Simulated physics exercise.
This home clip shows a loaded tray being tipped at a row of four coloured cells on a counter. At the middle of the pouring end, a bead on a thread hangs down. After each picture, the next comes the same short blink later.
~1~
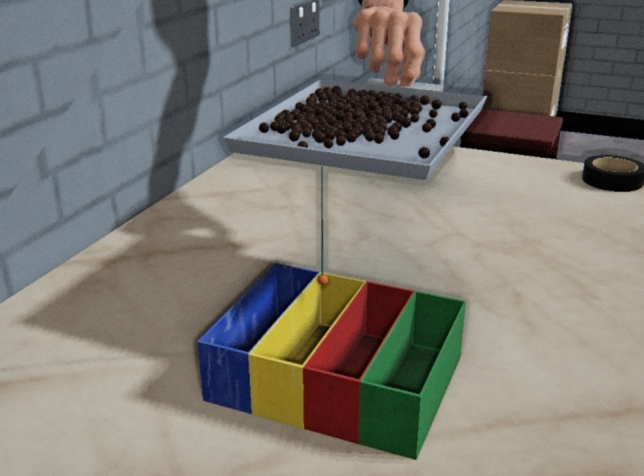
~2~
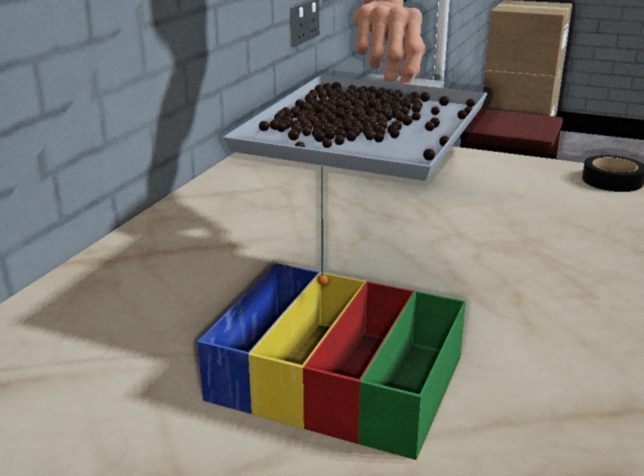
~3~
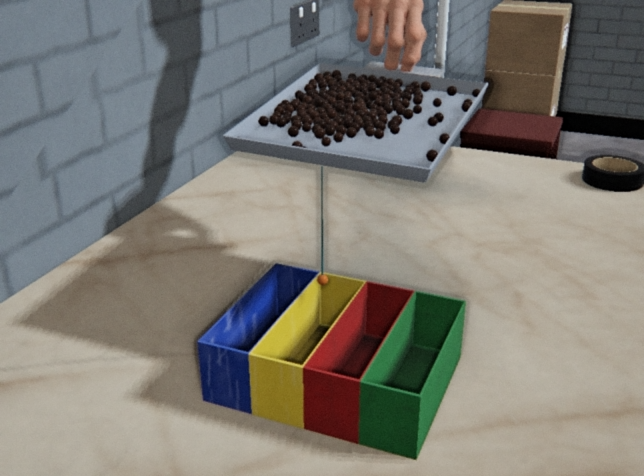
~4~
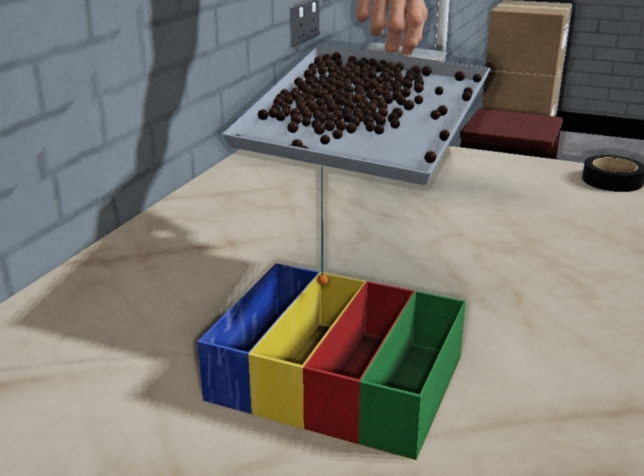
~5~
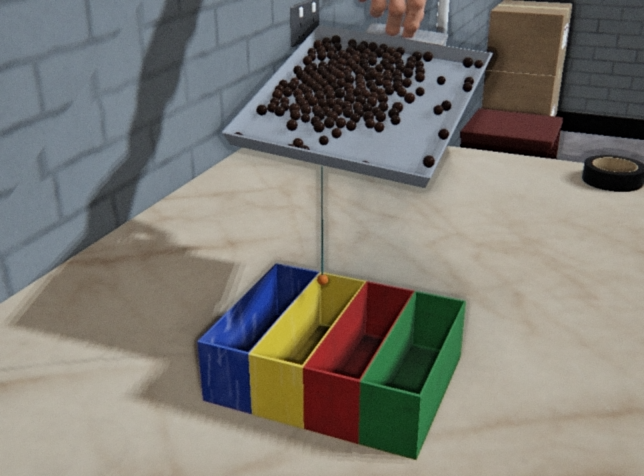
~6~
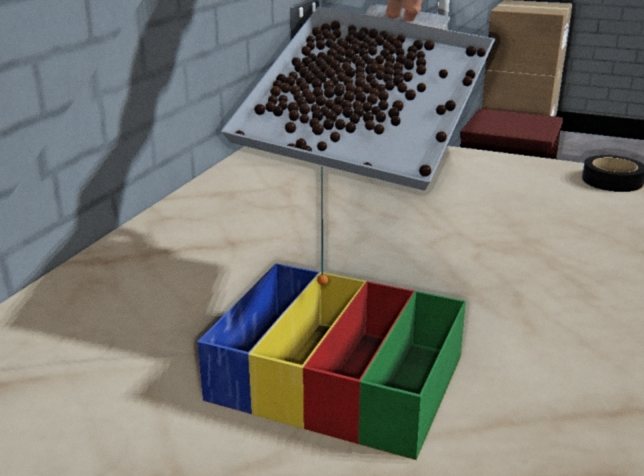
A grey tray loaded with small dark brown balls sits above a pale marbled counter, seen from slightly above by a still camera, with grey brick walls, cardboard boxes and a roll of tape behind. Below it stand blue, yellow, red and green cells, left to right, near a small orange bead on a thread. Fingers at the far edge rise as the tray tilts steadily toward the viewer and the balls shift slightly.
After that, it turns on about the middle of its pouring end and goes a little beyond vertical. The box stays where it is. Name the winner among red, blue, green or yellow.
Winner: Green.
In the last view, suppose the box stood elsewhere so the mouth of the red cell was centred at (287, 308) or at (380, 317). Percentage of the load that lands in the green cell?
10 and 40 in a hundred.
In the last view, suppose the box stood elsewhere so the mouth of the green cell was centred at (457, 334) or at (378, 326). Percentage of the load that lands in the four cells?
Close to 90 in a hundred, then close to 50 in a hundred.
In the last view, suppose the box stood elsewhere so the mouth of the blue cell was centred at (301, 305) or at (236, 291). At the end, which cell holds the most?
The first placing favours the red cell, while the second favours the cell in green.
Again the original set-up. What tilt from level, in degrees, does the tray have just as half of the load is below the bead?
Angle reached: About 80°.
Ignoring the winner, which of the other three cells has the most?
It's red that ends up second.
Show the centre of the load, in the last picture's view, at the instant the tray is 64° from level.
(381, 195).
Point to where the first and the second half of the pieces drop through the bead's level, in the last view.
First roughly (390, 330), then roughly (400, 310).
Shortly afterwards, tray tipped steeply; near half on the tray; a little in the green cell; only a few in the red cell; only a few in the yellow cell; only a few in the blue cell; near a third falling or outside the box.
Next, tray tipped past a quarter turn; only a few on the tray; near a third in the green cell; near a quarter in the red cell; a little in the yellow cell; only a few in the blue cell; near a quarter falling or outside the box.
Some moments later, tray tipped past a quarter turn; near half in the green cell; near a quarter in the red cell; a little in the yellow cell; only a few in the blue cell; a little falling or outside the box.
In the end, tray tipped past a quarter turn; near half in the green cell; near a quarter in the red cell; a little in the yellow cell; only a few in the blue cell; a little outside the box.
